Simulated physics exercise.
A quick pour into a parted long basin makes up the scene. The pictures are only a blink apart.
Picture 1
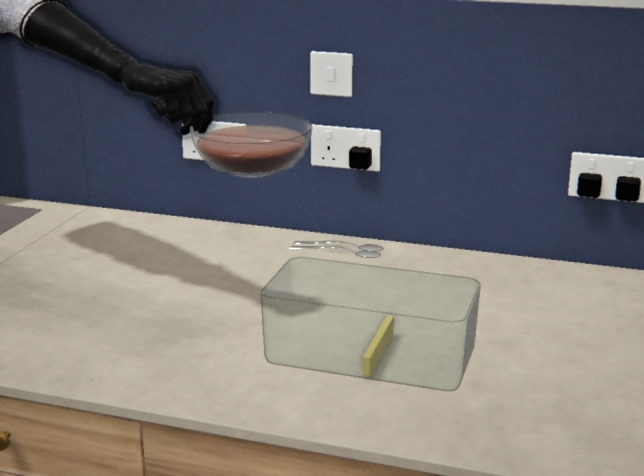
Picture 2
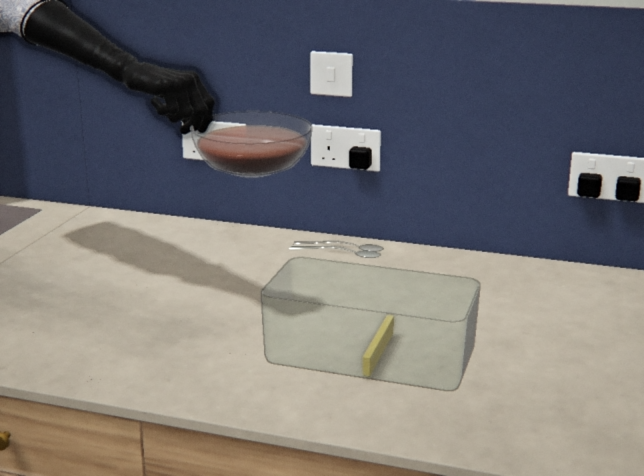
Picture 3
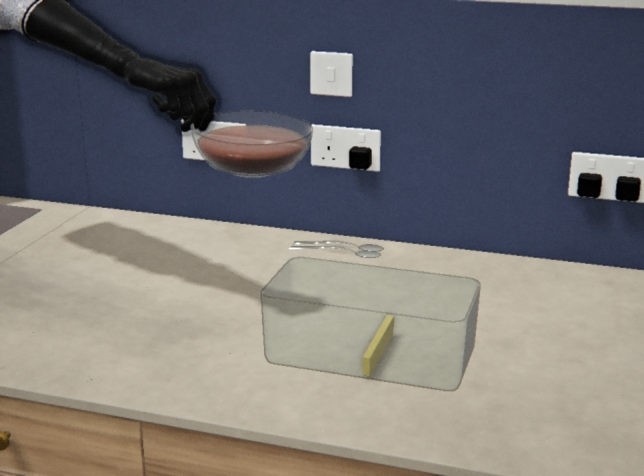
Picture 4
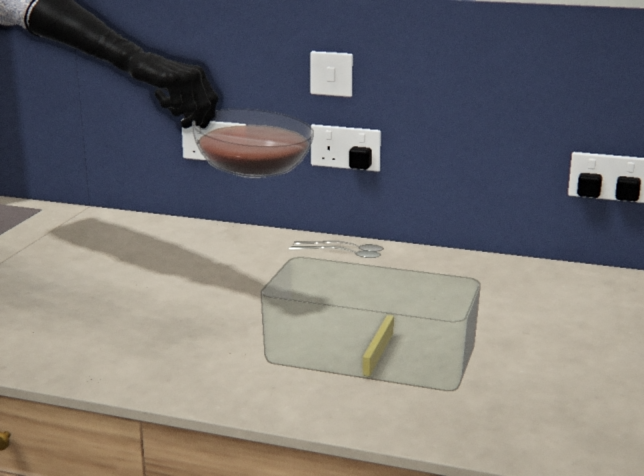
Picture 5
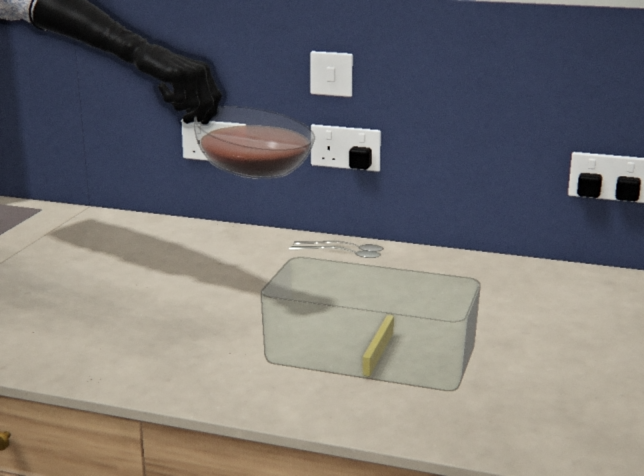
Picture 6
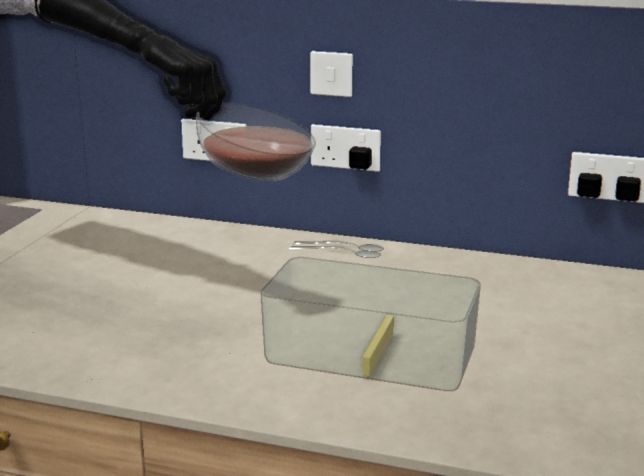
A black-gloved hand gradually tilting a clear glass bowl of reddish-brown tea rightward above a divided transparent basin on a counter.
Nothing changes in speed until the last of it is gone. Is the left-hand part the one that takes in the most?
Yes: The fullest section lies on the viewer's left.
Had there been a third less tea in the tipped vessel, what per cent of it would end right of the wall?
About 10 %.
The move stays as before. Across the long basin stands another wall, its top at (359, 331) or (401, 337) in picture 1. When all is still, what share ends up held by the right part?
First try close to 45 percent, second try close to 10 percent.
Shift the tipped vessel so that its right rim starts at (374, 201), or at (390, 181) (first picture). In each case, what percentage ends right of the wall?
It comes out at around 75 percent and then around 85 percent.
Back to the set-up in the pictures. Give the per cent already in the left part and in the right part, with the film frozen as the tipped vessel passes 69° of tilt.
Roughly 30 % on the left side and 0 % on the right side.
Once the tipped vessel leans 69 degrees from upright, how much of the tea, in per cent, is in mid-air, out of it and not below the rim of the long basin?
Roughly 45 %.
A moment on, the tilt is 69° and 28 per cent is still to pour, 28 is left of the wall and 1 right of it.
Next, the tilt is 102° and 0 per cent is still to pour, 88 is left of the wall and 6 right of it.
Then the tilt is 109° and 0 per cent is still to pour, 86 is left of the wall and 12 right of it.
Later the tilt is 109° and 0 per cent is still to pour, 86 is left of the wall and 12 right of it.
In the end 86 per cent lies left of the wall, 12 right of it and 2 outside.
